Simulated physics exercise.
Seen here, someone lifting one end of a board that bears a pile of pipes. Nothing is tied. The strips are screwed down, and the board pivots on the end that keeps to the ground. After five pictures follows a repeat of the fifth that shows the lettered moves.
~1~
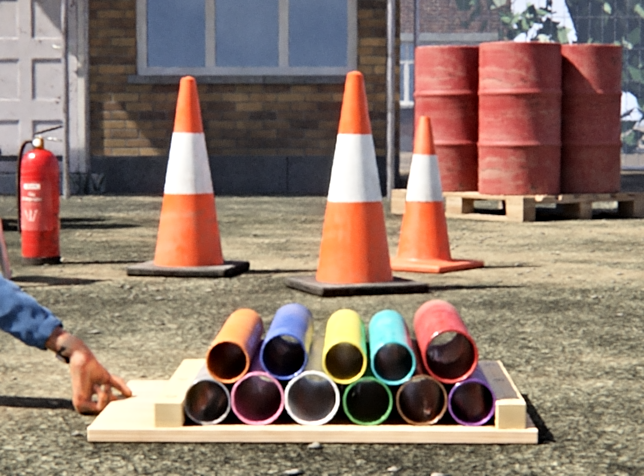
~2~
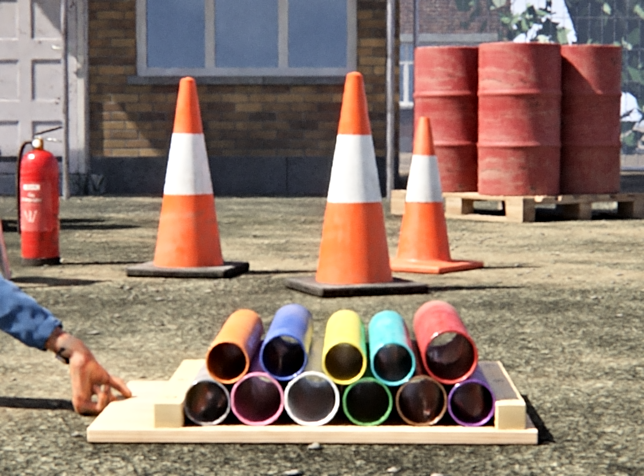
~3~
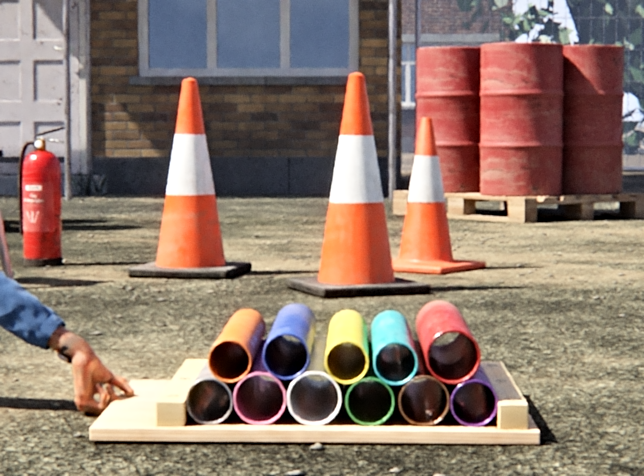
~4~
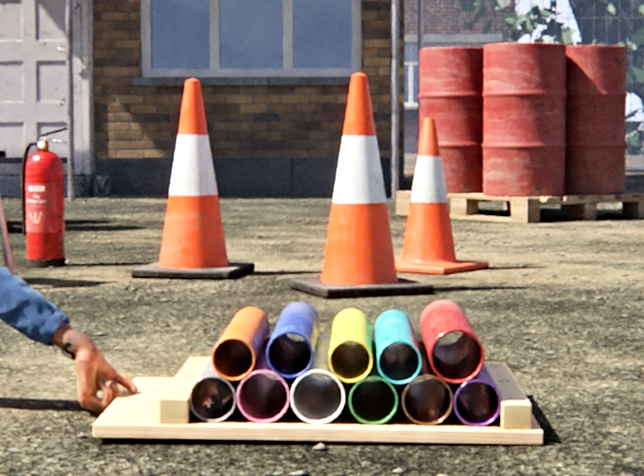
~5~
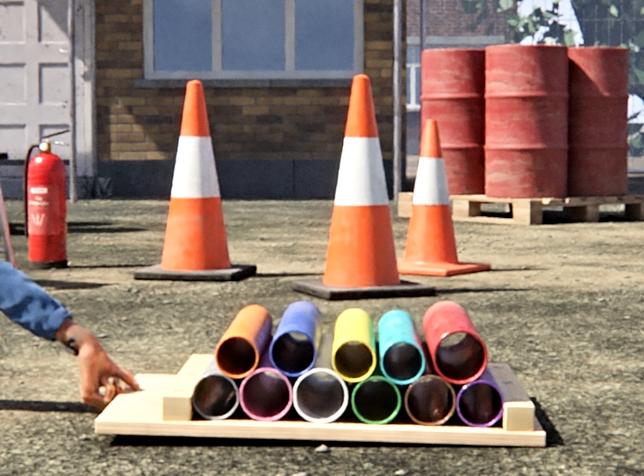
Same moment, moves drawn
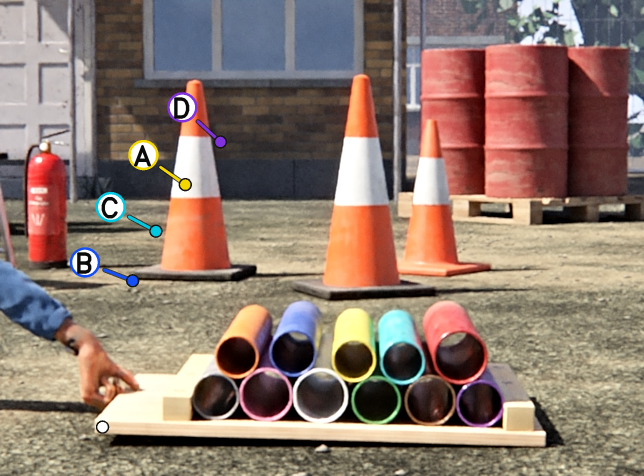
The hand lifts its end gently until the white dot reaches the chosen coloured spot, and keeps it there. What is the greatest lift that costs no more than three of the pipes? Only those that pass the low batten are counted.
C is the limit.
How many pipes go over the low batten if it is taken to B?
With B, none.
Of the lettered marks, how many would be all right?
Two of the four.
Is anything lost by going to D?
Yes, at D.
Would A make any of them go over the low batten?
Yes.
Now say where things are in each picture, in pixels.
In the first frame, brown pipe (422, 401); purple pipe (472, 403); blue pipe (284, 356).
In the second frame, blue pipe (284, 357); yellow pipe (344, 363).
In the third frame, board (318, 397); grey pipe (209, 401); pink pipe (260, 399); green pipe (370, 401).
In the fourth frame, board (321, 396); grey pipe (213, 399); pink pipe (264, 397).
In the fifth frame, board (324, 396); grey pipe (216, 396); pink pipe (266, 395).
On the copy, A at (185, 185); B at (132, 281); C at (156, 231); D at (220, 142); the white dot at (102, 427).
On C. First, board at 17°.
Then, board at 28°.
Finally, board at 28°, one over the low batten (red).
By contrast, A four over the low batten (blue, yellow, turquoise, red); B none over the low batten; D five over the low batten.
